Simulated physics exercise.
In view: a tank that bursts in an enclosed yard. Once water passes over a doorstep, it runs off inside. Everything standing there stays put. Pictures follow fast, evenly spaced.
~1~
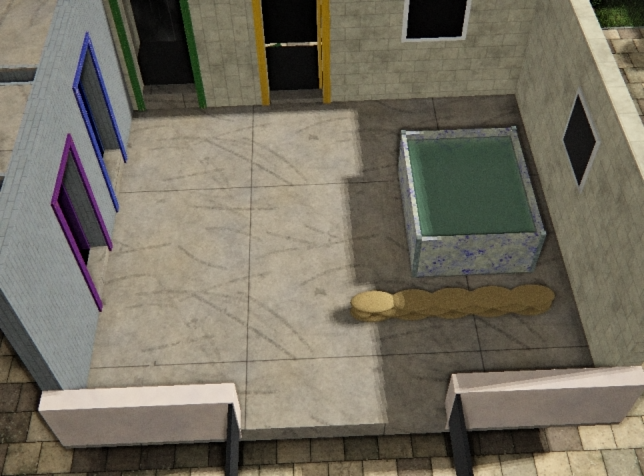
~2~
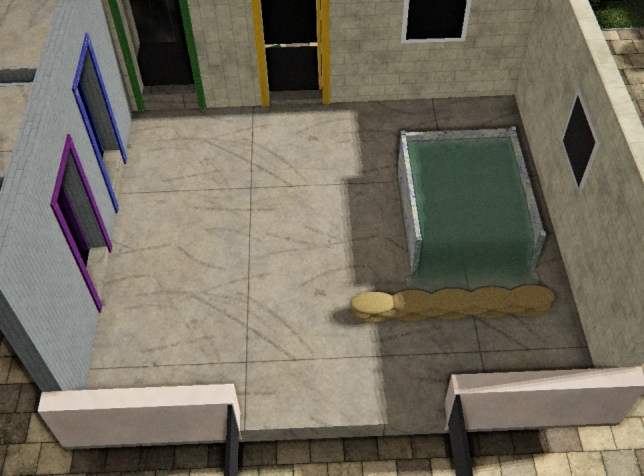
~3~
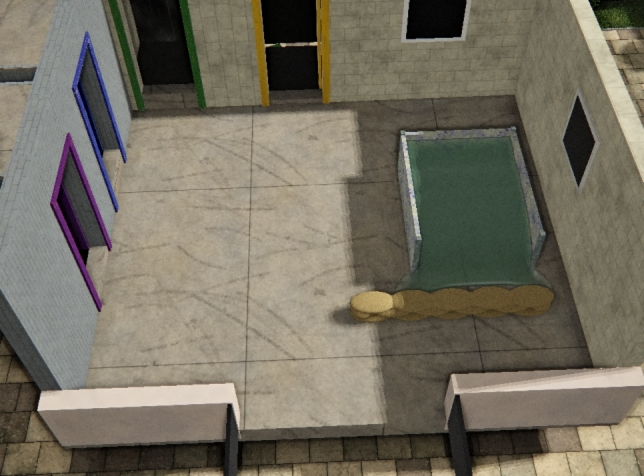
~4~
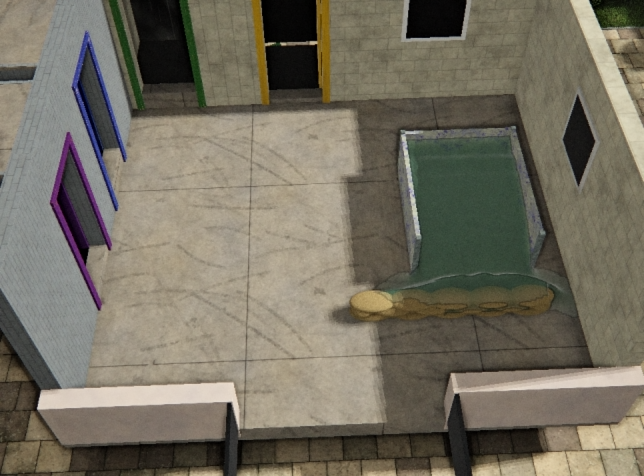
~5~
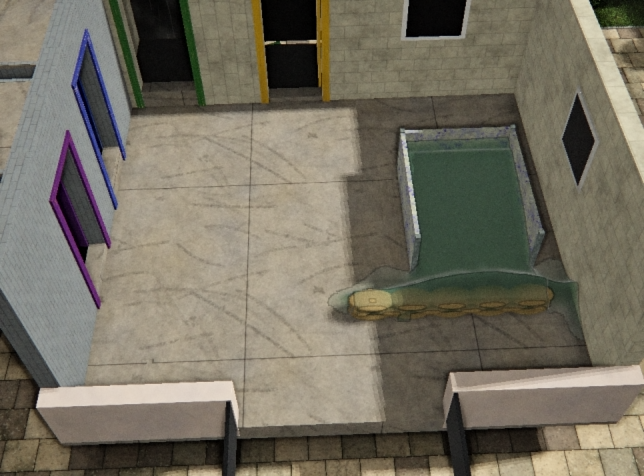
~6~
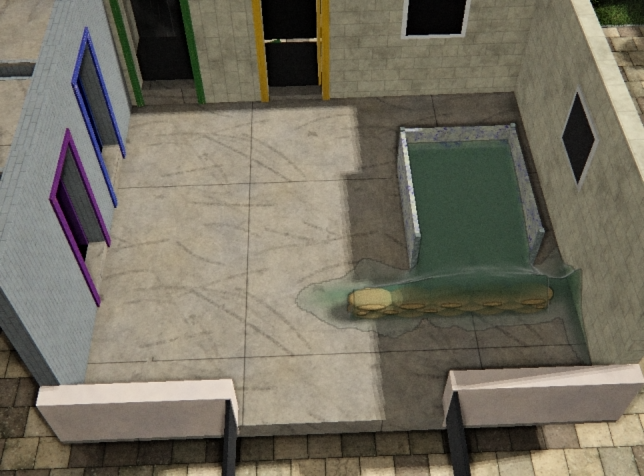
In a walled yard, green water bursts from the front of a tank, washing over a low tan barrier and spreading left.
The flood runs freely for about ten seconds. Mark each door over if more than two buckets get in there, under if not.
Green door - under; purple door - under; yellow door - under; blue door - under.
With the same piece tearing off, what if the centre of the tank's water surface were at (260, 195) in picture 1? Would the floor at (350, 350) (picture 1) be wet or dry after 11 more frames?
Result for the spot: Waterlogged.
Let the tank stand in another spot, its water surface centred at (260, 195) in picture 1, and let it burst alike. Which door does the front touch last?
It's the door marked yellow.
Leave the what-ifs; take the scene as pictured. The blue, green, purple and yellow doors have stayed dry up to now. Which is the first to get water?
That would be the one in purple.
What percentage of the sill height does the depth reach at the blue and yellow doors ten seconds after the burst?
About 20 and 80 %.
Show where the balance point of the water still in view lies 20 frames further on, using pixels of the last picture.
Centre: Close to (397, 246).
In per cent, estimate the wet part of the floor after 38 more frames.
Estimated share: About 85 %.
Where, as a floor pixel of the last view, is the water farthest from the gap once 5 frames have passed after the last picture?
Best guess: Near (182, 267).
A moment on, water covers 35 % of the floor; the green door not reached, the purple door not reached, the yellow door not reached, the blue door not reached.
Next, water covers 55 % of the floor; the green door not reached, the purple door wet at the sill, nothing in, the yellow door not reached, the blue door not reached.
Then, water covers 70 % of the floor; the green door not reached, the purple door wet at the sill, nothing in, the yellow door not reached, the blue door wet at the sill, nothing in.
Later, water covers 85 % of the floor; the green door wet at the sill, nothing in, the purple door under two buckets in, the yellow door wet at the sill, nothing in, the blue door wet at the sill, nothing in.
In the end, water covers 90 % of the floor; the green door wet at the sill, nothing in, the purple door under two buckets in, the yellow door wet at the sill, nothing in, the blue door wet at the sill, nothing in.
